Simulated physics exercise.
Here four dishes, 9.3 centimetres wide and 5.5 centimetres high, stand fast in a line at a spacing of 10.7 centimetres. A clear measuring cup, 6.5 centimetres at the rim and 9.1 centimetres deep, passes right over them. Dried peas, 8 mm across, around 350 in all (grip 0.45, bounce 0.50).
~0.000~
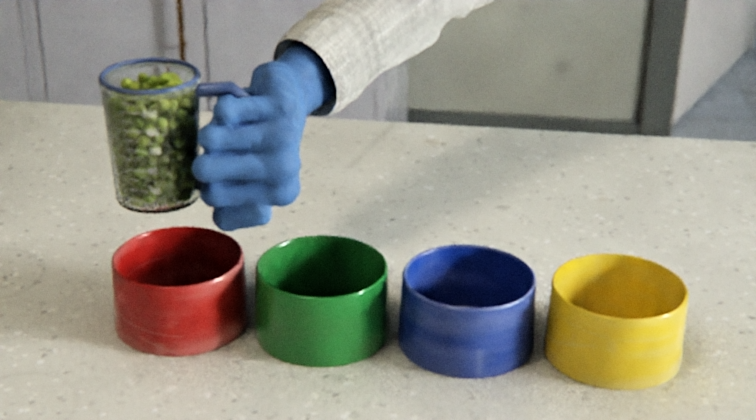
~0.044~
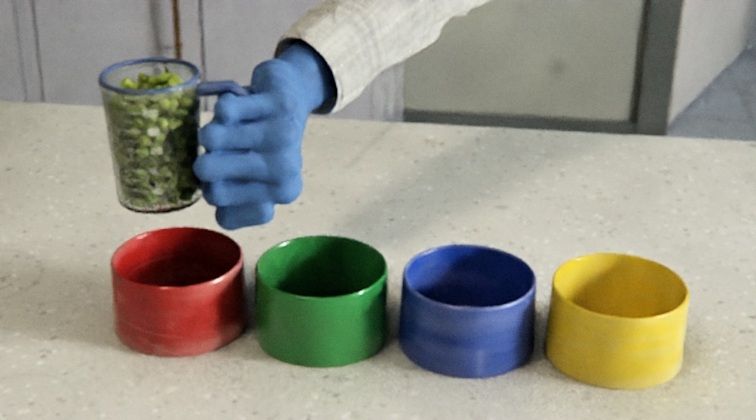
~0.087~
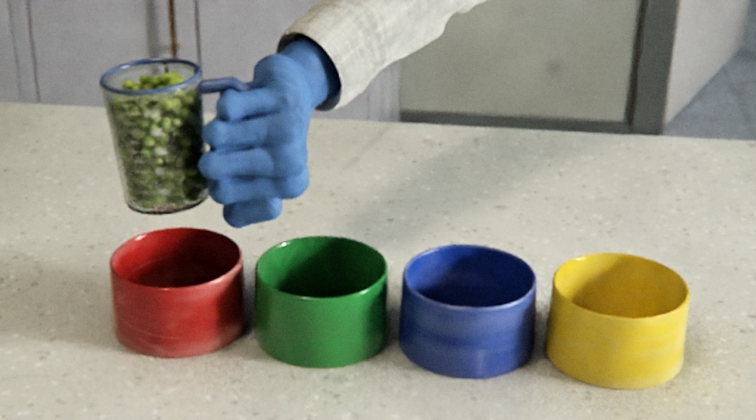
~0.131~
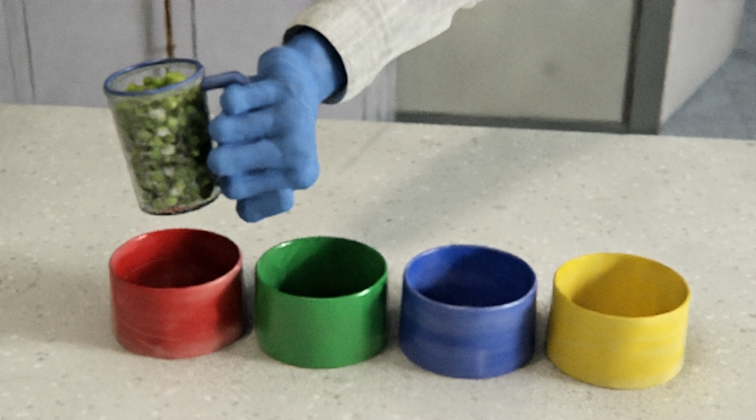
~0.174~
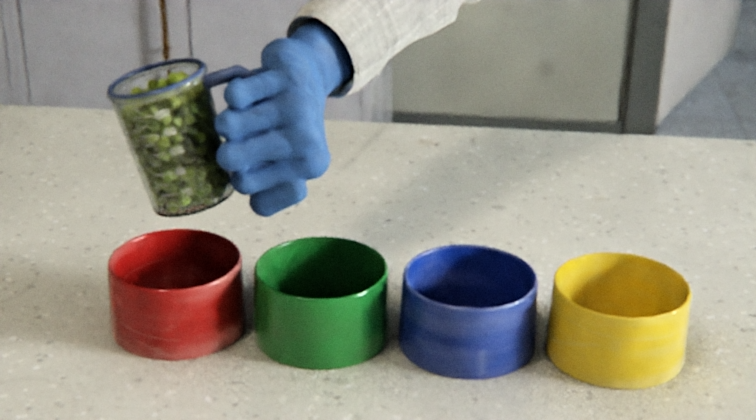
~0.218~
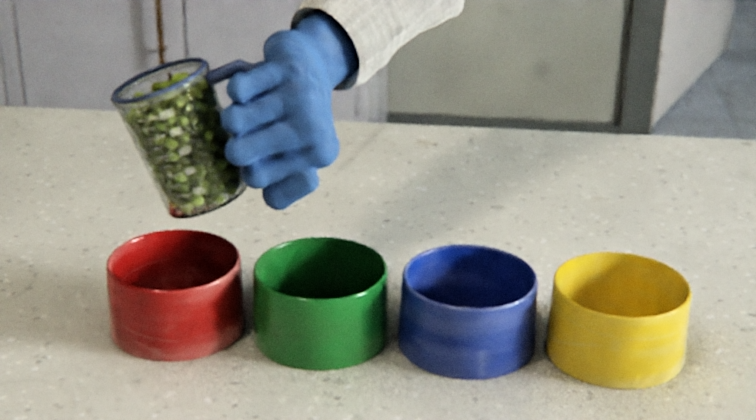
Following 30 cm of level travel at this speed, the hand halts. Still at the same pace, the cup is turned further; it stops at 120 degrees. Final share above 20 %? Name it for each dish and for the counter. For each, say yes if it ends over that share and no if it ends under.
Result: Red dish: A share of a fifth at most; blue dish: A share of a fifth at most; green dish: A share larger than a fifth; yellow dish: A share of a fifth at most; counter: A share of a fifth at most.
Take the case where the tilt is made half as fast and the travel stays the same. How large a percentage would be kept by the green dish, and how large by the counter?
In that case you'd see green at 10 and the counter at 10.
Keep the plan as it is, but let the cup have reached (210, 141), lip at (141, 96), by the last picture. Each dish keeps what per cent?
Then red 0, blue 80, green 10, and yellow 0.
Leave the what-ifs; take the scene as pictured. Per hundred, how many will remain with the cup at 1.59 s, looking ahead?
Around 0 percent.
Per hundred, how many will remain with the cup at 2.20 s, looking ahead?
Roughly 0 per cent.
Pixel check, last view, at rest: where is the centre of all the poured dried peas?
(317, 307).
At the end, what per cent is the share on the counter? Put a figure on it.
Some 5 in a hundred.
After 1.04 s, tilt 117 degrees; cup holds 65 %, red 5 %, green 20 %.
After 1.59 s, tilt 120 degrees; cup holds 0 %, red 5 %, green 90 %.
After 2.20 s, tilt 120 degrees; cup holds 0 %, red 5 %, green 90 %.
At rest (2.5 s), red 5 %, blue 0 %, green 90 %, yellow 0 %, counter 5 %.
